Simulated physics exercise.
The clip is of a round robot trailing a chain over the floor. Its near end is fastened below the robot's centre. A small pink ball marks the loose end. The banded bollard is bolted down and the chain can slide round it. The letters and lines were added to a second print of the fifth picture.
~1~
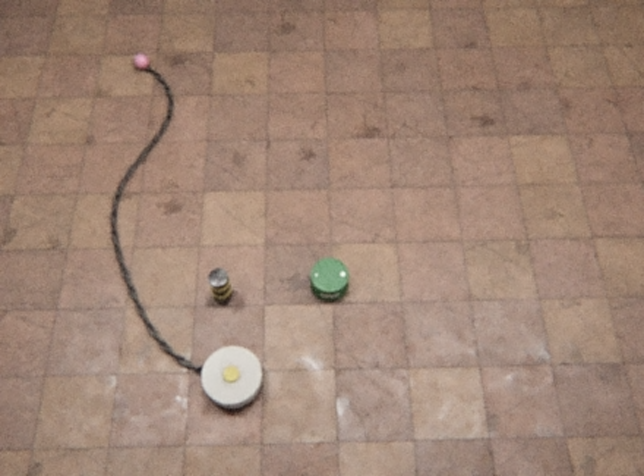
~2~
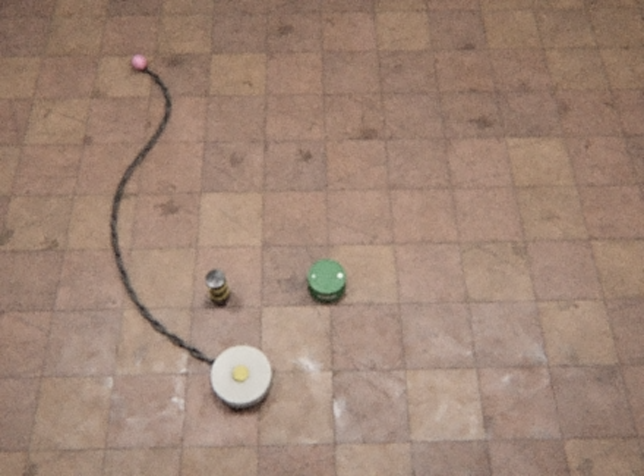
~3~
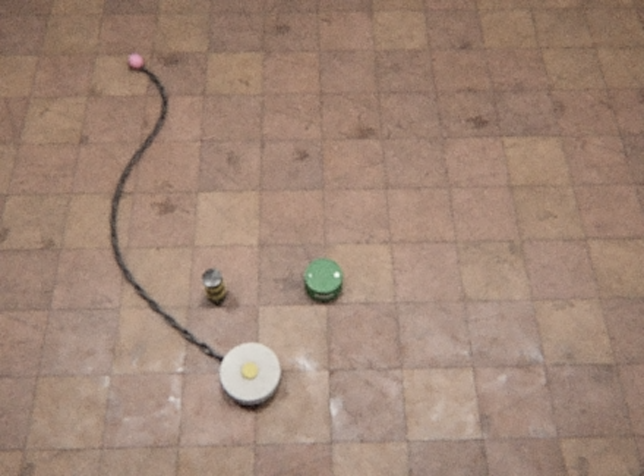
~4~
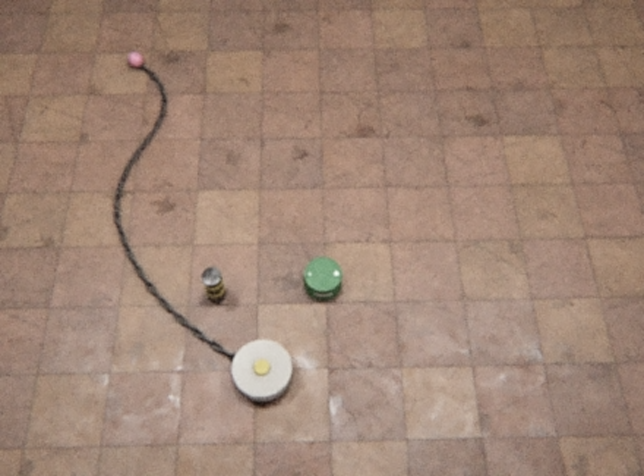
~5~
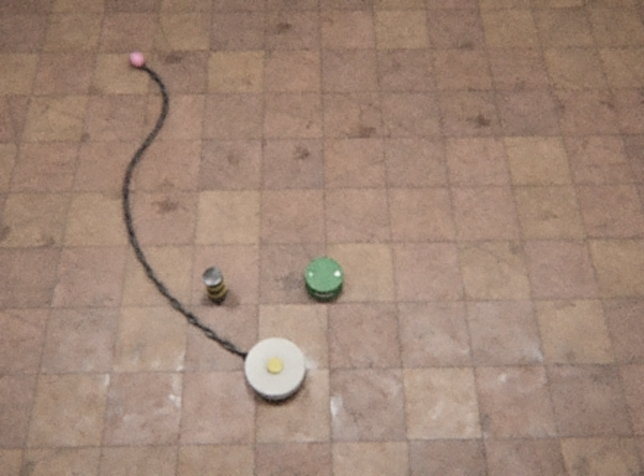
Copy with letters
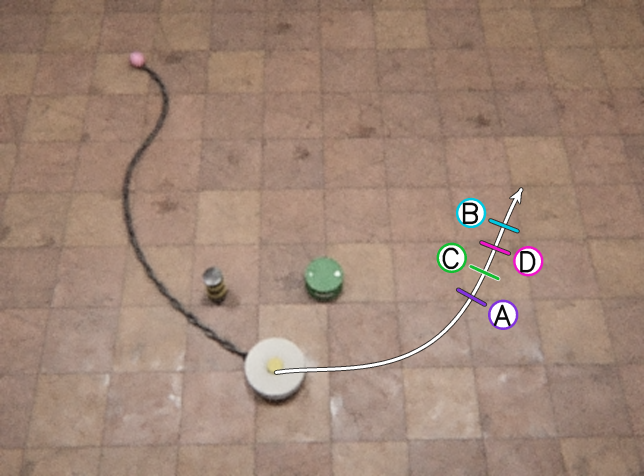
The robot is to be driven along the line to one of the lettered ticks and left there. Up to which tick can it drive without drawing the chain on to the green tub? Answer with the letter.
It can go as far as A.
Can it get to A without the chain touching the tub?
Yes.
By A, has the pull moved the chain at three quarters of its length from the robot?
By then, yes.
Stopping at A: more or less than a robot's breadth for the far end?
More.
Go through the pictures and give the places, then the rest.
In the first picture, green tub (330, 280); bollard (221, 286); robot (233, 378).
In the second picture, robot (242, 377); bollard (218, 288).
In the third picture, robot (251, 374); green tub (324, 280).
In the fourth picture, robot (263, 371); free end (136, 60).
In the fifth picture, robot (276, 369); bollard (215, 285); free end (137, 60); green tub (324, 279).
On the copy, A at (471, 297); B at (504, 226); C at (485, 273); D at (495, 248); the route from (276, 372) via (452, 324) to (521, 189).
On A. First, robot (359, 364), middle of the chain (181, 237), free end (147, 68).
Then, robot (432, 339), middle of the chain (201, 285), free end (153, 106).
Finally, robot (473, 293), middle of the chain (227, 307), free end (159, 134); only the bollard has been touched, if anything.
By contrast, B brings the chain against the tub; C brings the chain against the tub; D brings the chain against the tub.
